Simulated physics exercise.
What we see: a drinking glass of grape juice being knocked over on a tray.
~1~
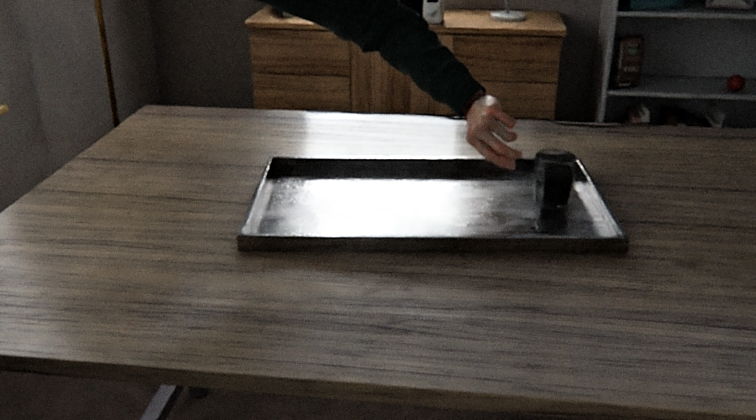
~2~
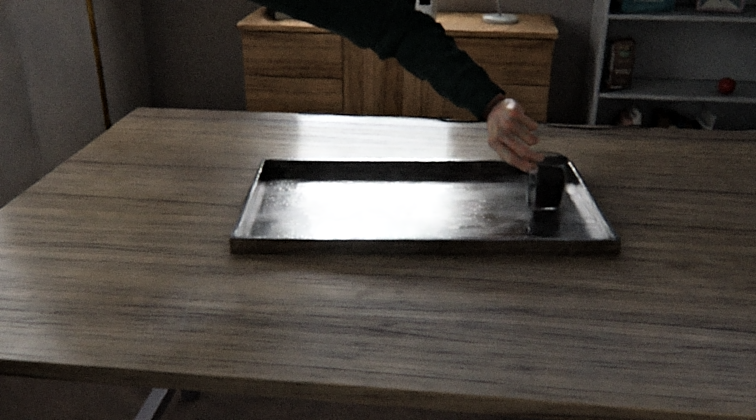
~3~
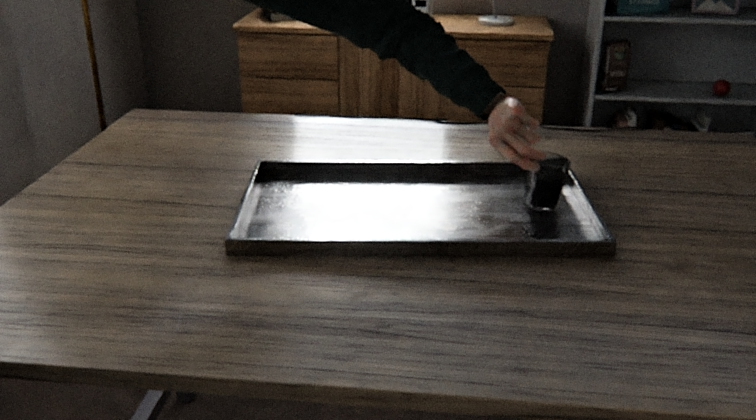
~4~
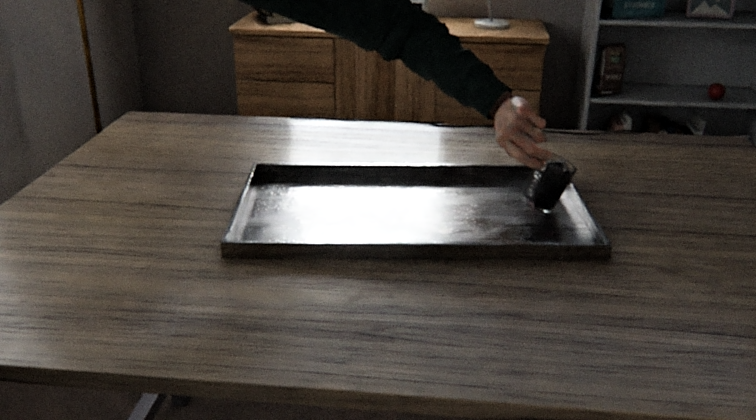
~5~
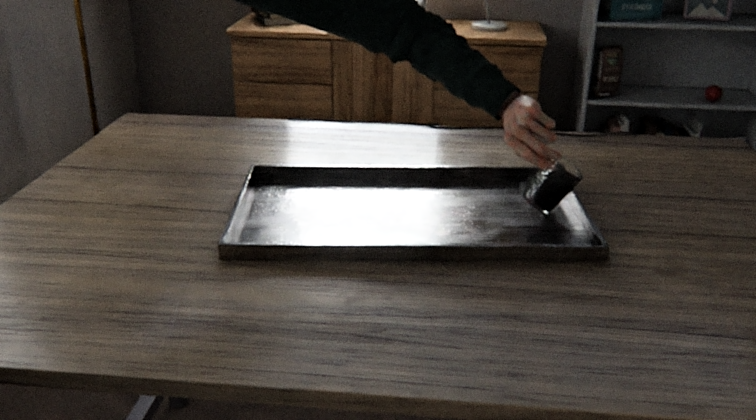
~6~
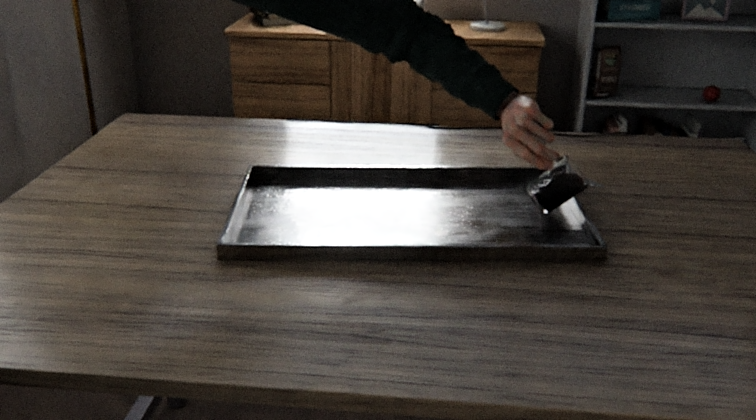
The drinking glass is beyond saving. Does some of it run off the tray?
Yes, it leaves the tray.
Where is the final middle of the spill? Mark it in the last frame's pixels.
Its centre ends up near (739, 222) in the last picture.
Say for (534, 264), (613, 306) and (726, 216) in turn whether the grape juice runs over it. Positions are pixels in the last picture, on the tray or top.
I'd call the first one safe, the middle one safe and the final one covered.
Soon after, the drinking glass lies across the rim; the puddle covers about as much as a plate; it is on the top, beyond the rim.
Later, the puddle covers about as much as a tray; it is on the top, beyond the rim.
In the end, the puddle covers about as much as a tray; it is on the top, beyond the rim.
